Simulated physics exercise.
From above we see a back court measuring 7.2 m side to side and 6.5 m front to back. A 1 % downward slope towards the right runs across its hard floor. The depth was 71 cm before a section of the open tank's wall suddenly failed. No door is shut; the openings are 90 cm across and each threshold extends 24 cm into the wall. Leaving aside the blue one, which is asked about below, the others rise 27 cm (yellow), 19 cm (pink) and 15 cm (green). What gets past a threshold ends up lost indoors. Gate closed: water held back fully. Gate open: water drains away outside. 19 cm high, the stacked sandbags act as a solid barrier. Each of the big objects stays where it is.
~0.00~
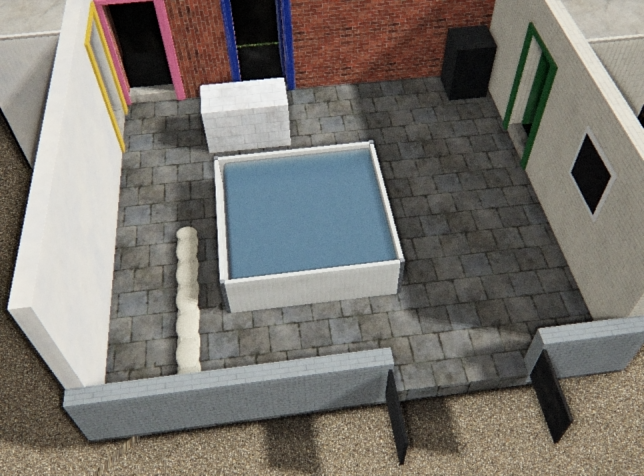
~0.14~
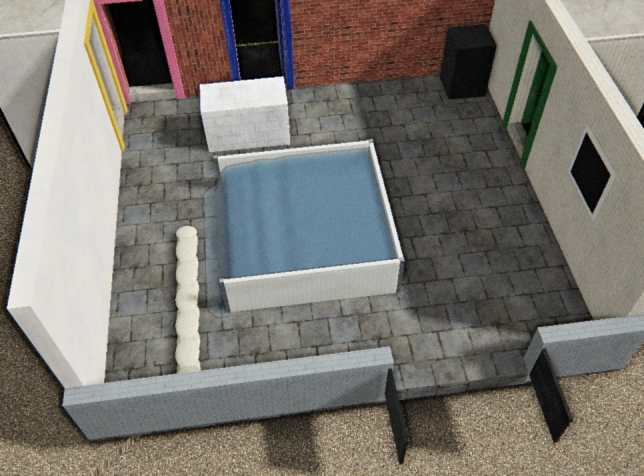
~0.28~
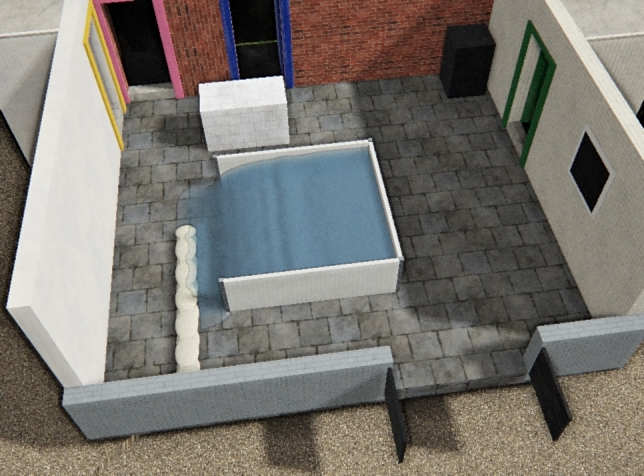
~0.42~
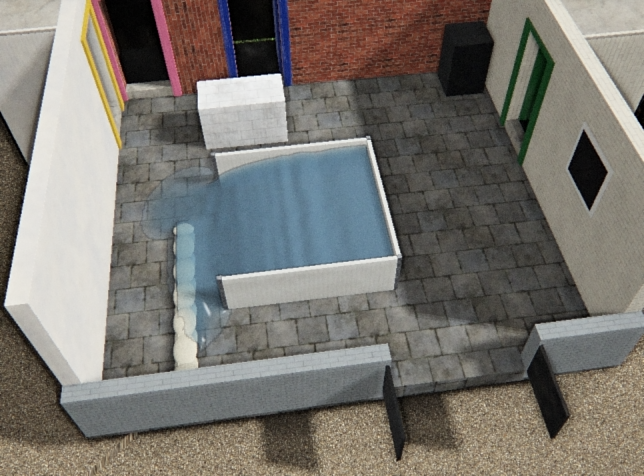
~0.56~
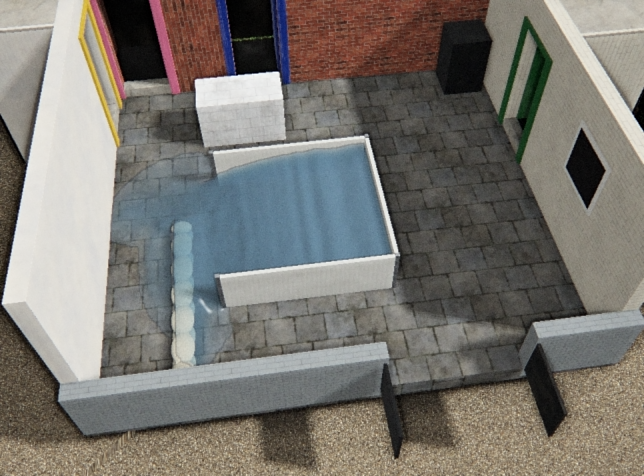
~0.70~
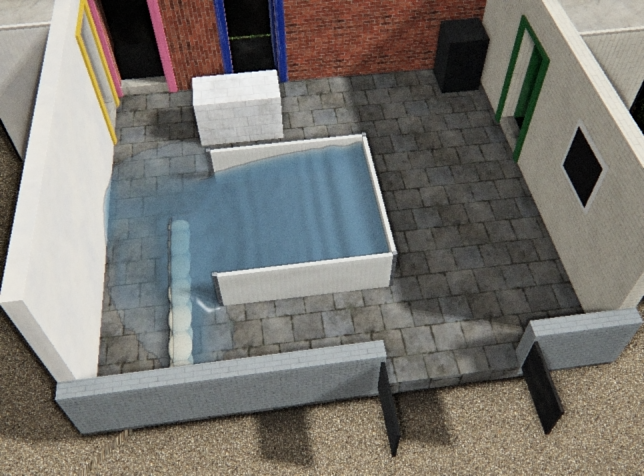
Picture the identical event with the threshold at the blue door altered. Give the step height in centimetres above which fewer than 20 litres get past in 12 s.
7.5 cm.
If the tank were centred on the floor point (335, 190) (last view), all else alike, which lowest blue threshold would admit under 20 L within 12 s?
About 6.0 centimetres.
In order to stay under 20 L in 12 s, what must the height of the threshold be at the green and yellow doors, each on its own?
Roughly 11.5 cm for the green door and roughly 17 cm for the yellow door.
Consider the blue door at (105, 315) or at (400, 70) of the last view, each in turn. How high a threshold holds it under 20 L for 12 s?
About 24 cm for the first and 9.0 cm for the second.
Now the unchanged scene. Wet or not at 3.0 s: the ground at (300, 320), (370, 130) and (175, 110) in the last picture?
One by one: Drenched, clear, drenched.
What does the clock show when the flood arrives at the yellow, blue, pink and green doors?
Yellow: 1.2 s; blue: 2.6 s; pink: 1.6 s; green: 5.5 s.
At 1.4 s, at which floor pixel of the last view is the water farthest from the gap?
Pixel: About (117, 108).
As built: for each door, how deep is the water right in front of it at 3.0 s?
Lab note, cm: Yellow 16; blue 6; pink 37; green 0.
After 1.4 s water covers 25 % of the floor, deepest (48 cm) near (209, 264); it has not reached the blue door.
After 3.0 s water covers 45 % of the floor, deepest (40 cm) near (137, 94); 6 cm at the blue door, 0 litres in over its 10 cm threshold.
After 12.0 s water covers 95 % of the floor, deepest (16 cm) near (481, 100); 6 cm at the blue door, 4 litres in over its 10 cm threshold.
At the blue door as built, the water arrived by 2.6 s and peaked near 12 cm at 7.0 s.
With a threshold of 6 cm, 36 litres would have come in within the 12 s; with 9.5 cm, 6 litres. So under 20 litres takes about 7.5 cm.
